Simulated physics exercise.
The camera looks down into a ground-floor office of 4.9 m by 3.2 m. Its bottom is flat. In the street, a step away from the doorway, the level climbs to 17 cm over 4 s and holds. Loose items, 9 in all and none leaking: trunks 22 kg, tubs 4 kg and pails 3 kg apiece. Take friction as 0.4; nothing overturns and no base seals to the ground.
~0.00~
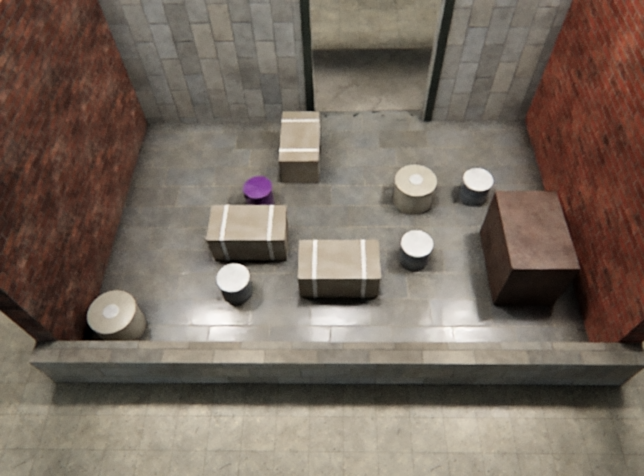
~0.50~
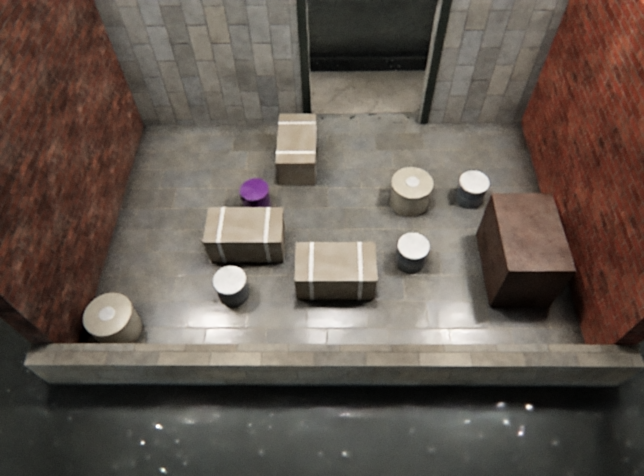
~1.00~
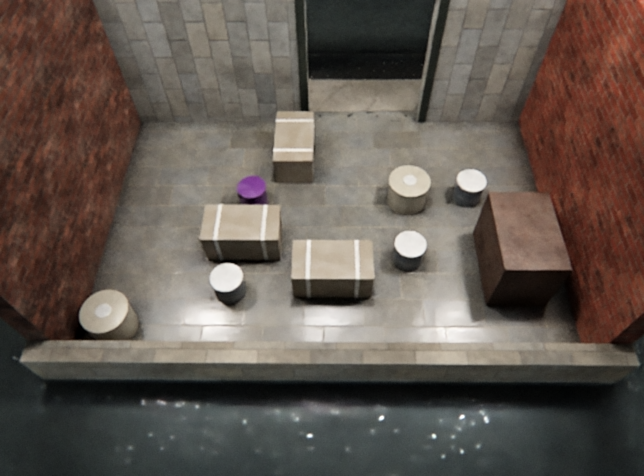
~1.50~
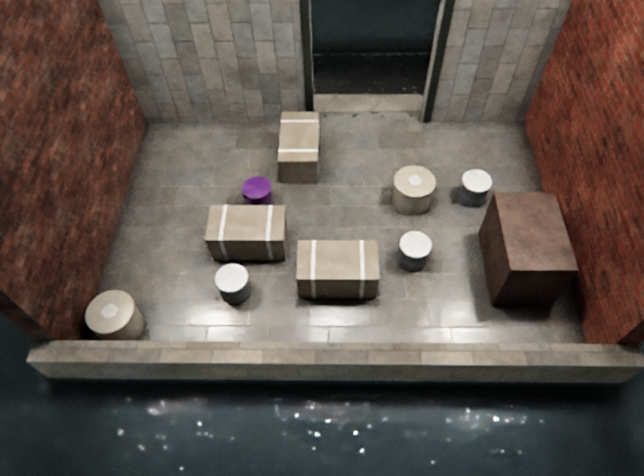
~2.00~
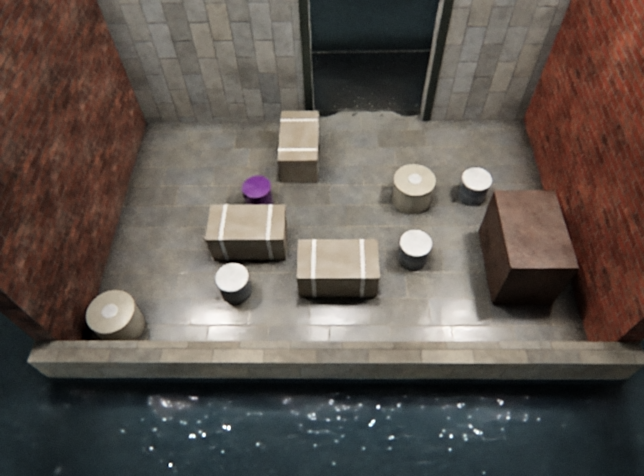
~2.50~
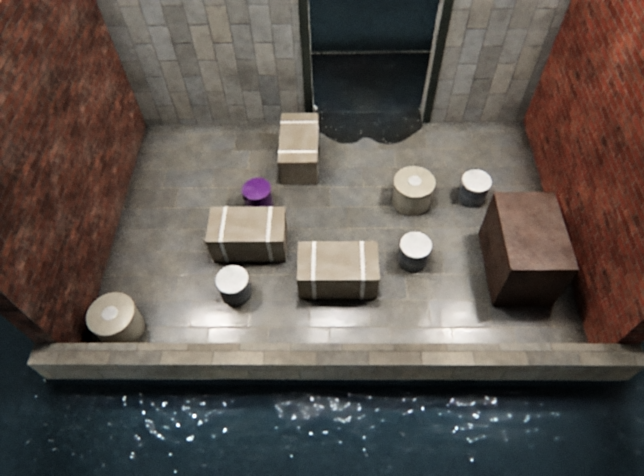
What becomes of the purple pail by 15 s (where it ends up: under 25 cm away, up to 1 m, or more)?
Purple pail slides a little.
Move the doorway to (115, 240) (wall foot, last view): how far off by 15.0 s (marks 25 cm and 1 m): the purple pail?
In that case the purple pail gets carried off.
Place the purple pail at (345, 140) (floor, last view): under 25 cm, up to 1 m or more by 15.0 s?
It is nudged along.
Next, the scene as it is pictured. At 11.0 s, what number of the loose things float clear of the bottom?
5 of them.
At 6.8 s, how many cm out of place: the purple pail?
About 0 cm.
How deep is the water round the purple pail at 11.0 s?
Roughly 1 cm.
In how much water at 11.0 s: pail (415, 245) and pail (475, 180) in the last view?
About 12 and 7 cm.
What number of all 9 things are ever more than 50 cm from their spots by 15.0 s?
8 of them.
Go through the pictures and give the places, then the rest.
In the first picture, the purple pail at (258, 187), on the bottom; water covers 0.0 m2; 0 of 9 have shifted.
In the second picture, the purple pail at (254, 189), on the bottom; 0.0 m2 under water; 0 of 9 have shifted.
In the third picture, the purple pail at (251, 187), on the bottom; water covers 0.0 m2; 0 of 9 have shifted.
In the fourth picture, the purple pail at (257, 187) rests on the ground; 0.0 m2 under water; 0 of 9 have shifted.
In the fifth picture, the purple pail at (256, 187) rests on the ground; water covers 0.0 m2; 0 of 9 have shifted.
In the sixth picture, the purple pail at (256, 189) rests on the ground; 0.3 m2 under water; 0 of 9 have shifted.
After 3.5 s the purple pail is near (256, 189), 0.0 m from its start, aground; 0 afloat.
After 6.8 s the purple pail is near (256, 189), 0.0 m from its start, aground; 2 afloat.
After 11.0 s the purple pail is near (256, 189), 0.0 m from its start, aground; 5 afloat.
After 15.0 s the purple pail is near (247, 235), 0.6 m from its start, afloat; 9 afloat.
